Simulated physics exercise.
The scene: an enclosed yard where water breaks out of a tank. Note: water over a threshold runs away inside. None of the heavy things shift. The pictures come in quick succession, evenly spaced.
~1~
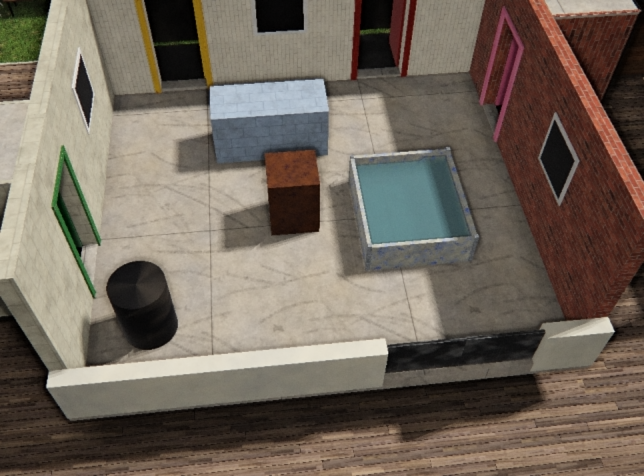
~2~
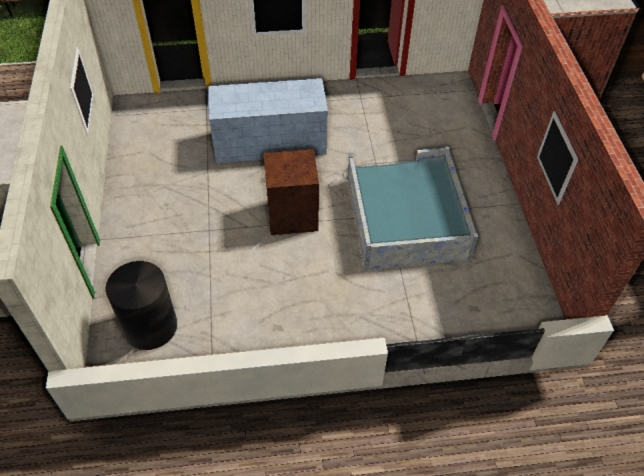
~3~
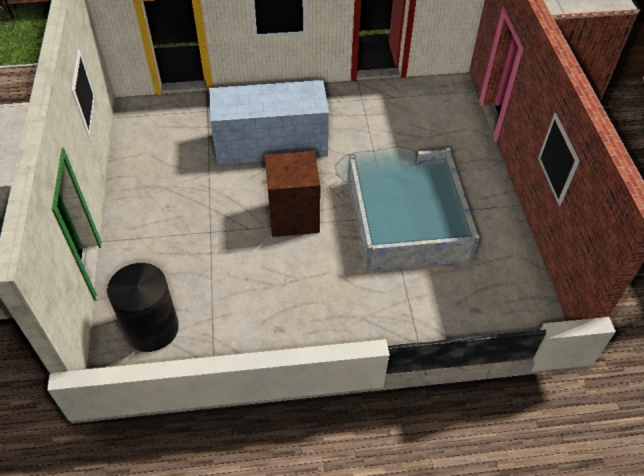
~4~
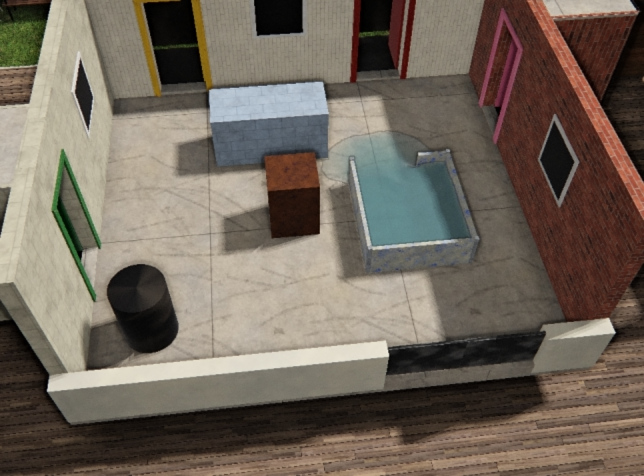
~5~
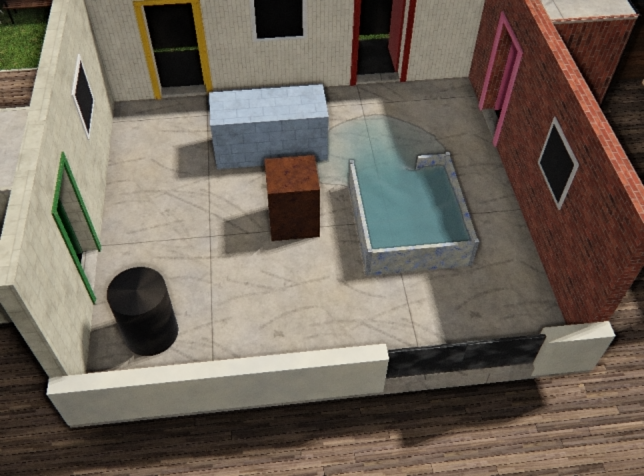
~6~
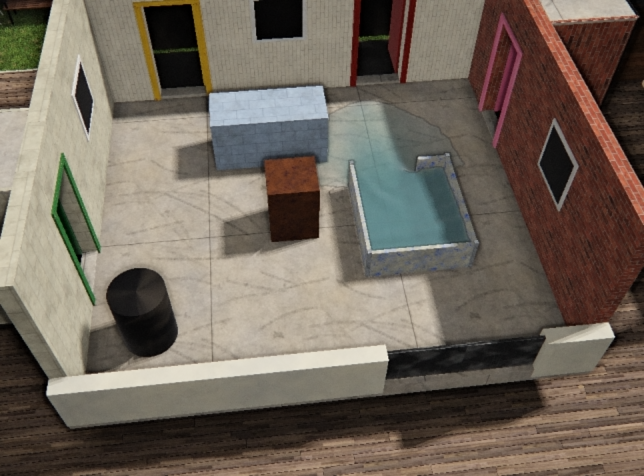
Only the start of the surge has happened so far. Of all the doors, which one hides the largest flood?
That would be the red door.
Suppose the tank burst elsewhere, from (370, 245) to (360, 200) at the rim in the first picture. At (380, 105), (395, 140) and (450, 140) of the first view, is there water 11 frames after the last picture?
Going through them one by one, I'd call them spared, spared and spared.
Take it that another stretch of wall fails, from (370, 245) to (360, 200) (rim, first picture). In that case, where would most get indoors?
It's the one in green, I reckon.
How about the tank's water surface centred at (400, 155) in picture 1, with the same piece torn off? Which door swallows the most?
Most goes in at the one in red.
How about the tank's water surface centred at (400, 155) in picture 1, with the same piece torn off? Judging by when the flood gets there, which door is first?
The door marked red.
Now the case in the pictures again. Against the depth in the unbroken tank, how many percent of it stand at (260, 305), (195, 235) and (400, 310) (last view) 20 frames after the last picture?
Approx. values, in order: 0 %, 2 %, 0 %.
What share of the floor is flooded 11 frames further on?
Share estimate: About 25 per cent.
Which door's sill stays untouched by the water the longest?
Answer: The one in green.
A moment on, water covers 20 % of the floor; green door not reached, red door some in, yellow door not reached, pink door not reached.
Next, water covers 25 % of the floor; green door not reached, red door a lot in, yellow door not reached, pink door wet at the sill, nothing in.
Then, water covers 35 % of the floor; green door not reached, red door a lot in, yellow door wet at the sill, nothing in, pink door wet at the sill, nothing in.
Later, water covers 50 % of the floor; green door wet at the sill, nothing in, red door a lot in, yellow door wet at the sill, nothing in, pink door a trickle in.
In the end, water covers 75 % of the floor; green door wet at the sill, nothing in, red door a lot in, yellow door wet at the sill, nothing in, pink door some in; the red door has let in the most.
